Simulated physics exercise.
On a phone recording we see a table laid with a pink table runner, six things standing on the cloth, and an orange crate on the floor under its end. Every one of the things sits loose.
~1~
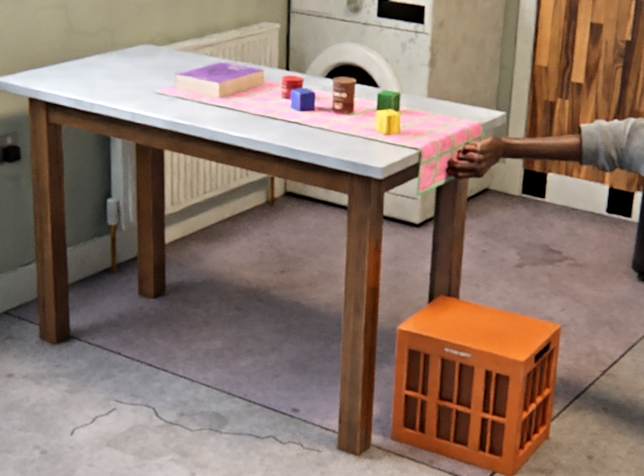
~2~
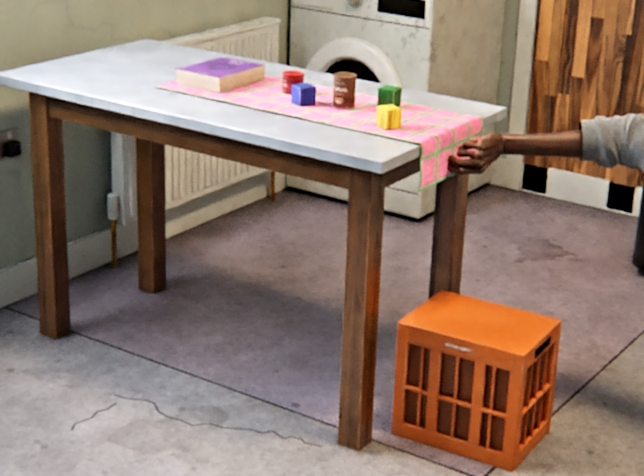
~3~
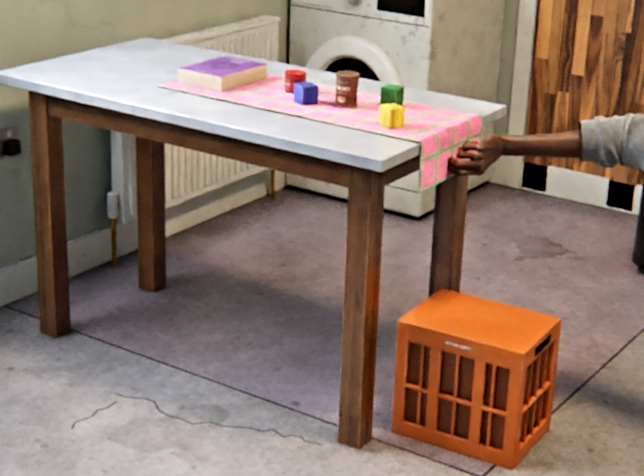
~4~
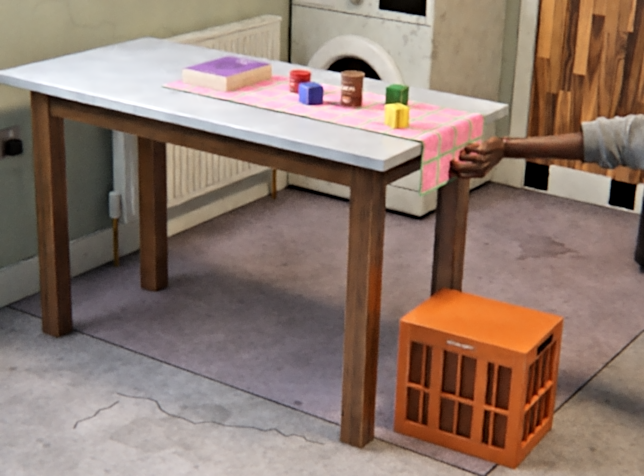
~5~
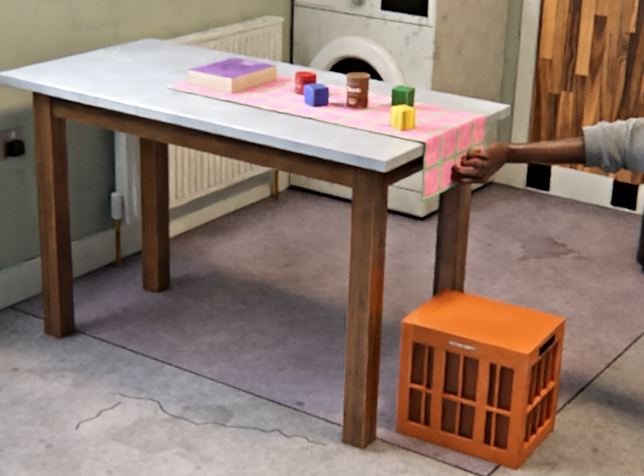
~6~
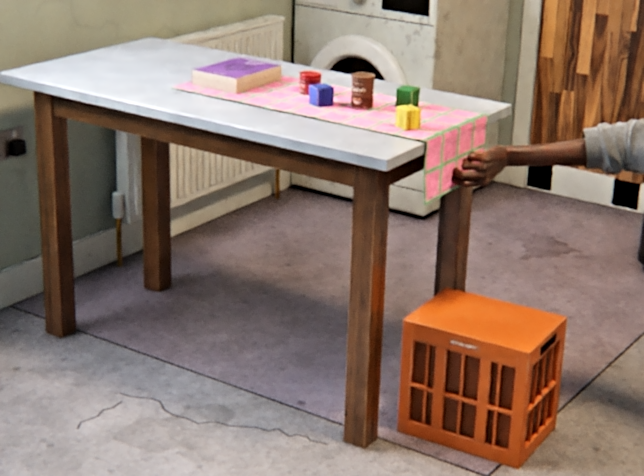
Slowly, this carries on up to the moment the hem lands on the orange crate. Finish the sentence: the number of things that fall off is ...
... three.
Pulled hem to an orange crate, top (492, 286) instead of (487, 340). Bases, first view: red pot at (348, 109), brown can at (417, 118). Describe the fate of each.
Observed: Red pot remains seated; brown can departs.
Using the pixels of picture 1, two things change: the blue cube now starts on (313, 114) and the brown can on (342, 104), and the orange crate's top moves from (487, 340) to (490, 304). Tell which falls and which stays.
Observed: Blue cube remains seated; brown can remains seated.
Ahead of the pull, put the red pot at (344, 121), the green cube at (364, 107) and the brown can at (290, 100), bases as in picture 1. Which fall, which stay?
Outcome: Red pot is gone; green cube is gone; brown can keeps its perch.
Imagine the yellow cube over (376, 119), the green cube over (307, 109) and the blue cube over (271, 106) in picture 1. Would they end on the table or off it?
Outcome: Yellow cube falls away, green cube stays, blue cube stays.
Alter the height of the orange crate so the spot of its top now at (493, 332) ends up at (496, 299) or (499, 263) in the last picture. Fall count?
Over the edge go 2 and 1.
Soon after, hem near (453, 225); all still up.
Then, hem near (452, 277); yellow cube and green cube gone.
Further on, hem on the crate; yellow cube, green cube and brown can gone.
At rest, hem on the crate; yellow cube, green cube and brown can gone. The table loses three.
